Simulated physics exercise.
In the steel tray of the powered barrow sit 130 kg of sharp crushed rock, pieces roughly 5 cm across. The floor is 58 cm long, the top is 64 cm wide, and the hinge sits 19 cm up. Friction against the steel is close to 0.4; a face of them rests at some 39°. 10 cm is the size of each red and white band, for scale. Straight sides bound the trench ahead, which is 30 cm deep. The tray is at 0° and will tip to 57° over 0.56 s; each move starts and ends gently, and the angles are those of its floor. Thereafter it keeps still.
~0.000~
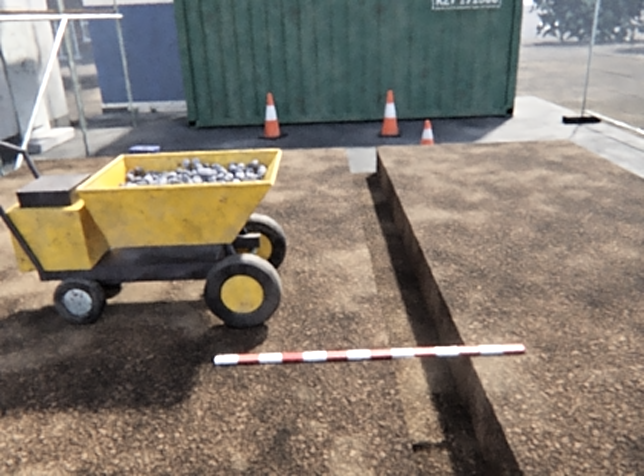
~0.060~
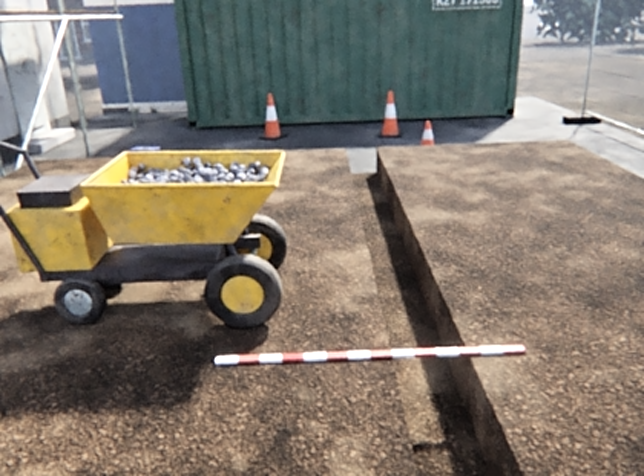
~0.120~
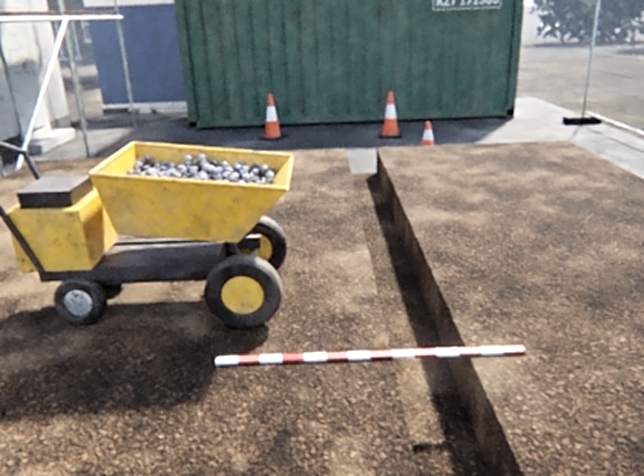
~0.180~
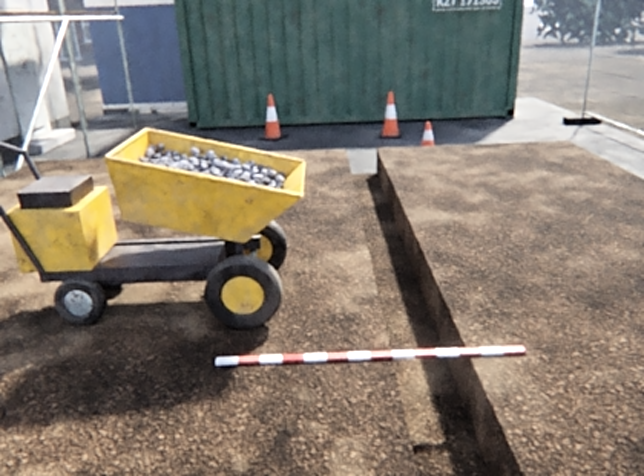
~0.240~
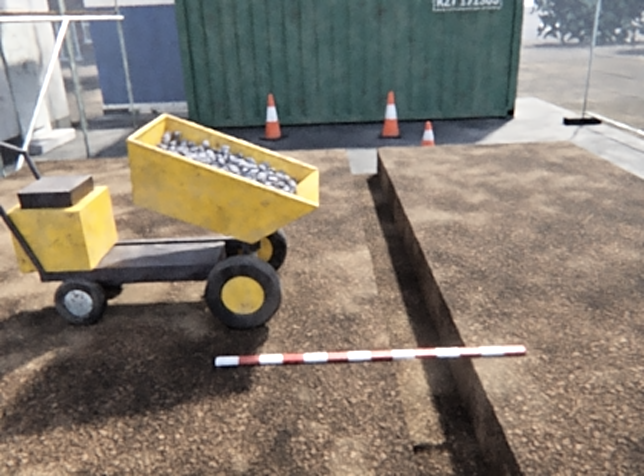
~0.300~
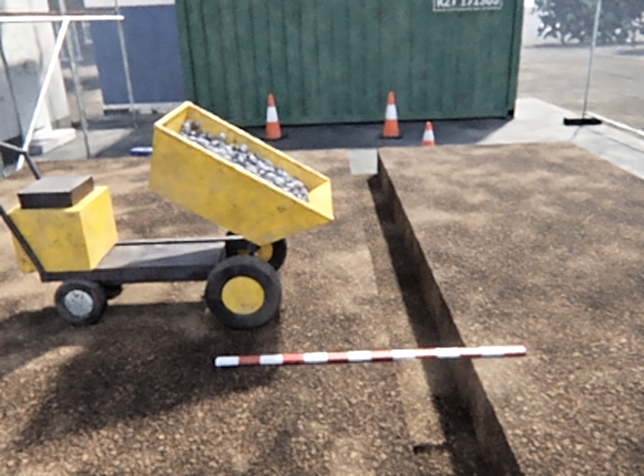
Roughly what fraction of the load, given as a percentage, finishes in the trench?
Some 41 per cent of the stones.
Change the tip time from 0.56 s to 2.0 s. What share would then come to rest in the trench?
I'd put it at roughly 5 per cent.
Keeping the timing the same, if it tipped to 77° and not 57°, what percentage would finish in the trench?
Share in trench: Approx. 80%.
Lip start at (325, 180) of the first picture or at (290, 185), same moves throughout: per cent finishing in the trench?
20 % and 35 %.
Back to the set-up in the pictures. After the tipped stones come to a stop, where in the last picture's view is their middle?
I'd point somewhere around (417, 330).
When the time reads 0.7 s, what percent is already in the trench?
0 per cent, give or take.
After 0.4 s the floor is at 48°; 100 % in the tray; the foremost stones are at (325, 227).
After 0.7 s the floor is at 57°; 96 % in the tray, 3 % short of the trench, 1 % in the trench; the foremost stones are at (386, 257).
After 1.0 s the floor is at 57°; 62 % in the tray, 5 % short of the trench, 31 % in the trench, 2 % past the trench; the foremost stones are at (481, 296).
After 3.0 s the floor is at 57°; 54 % in the tray, 3 % short of the trench, 41 % in the trench, 3 % past the trench; the foremost stones are at (527, 289).
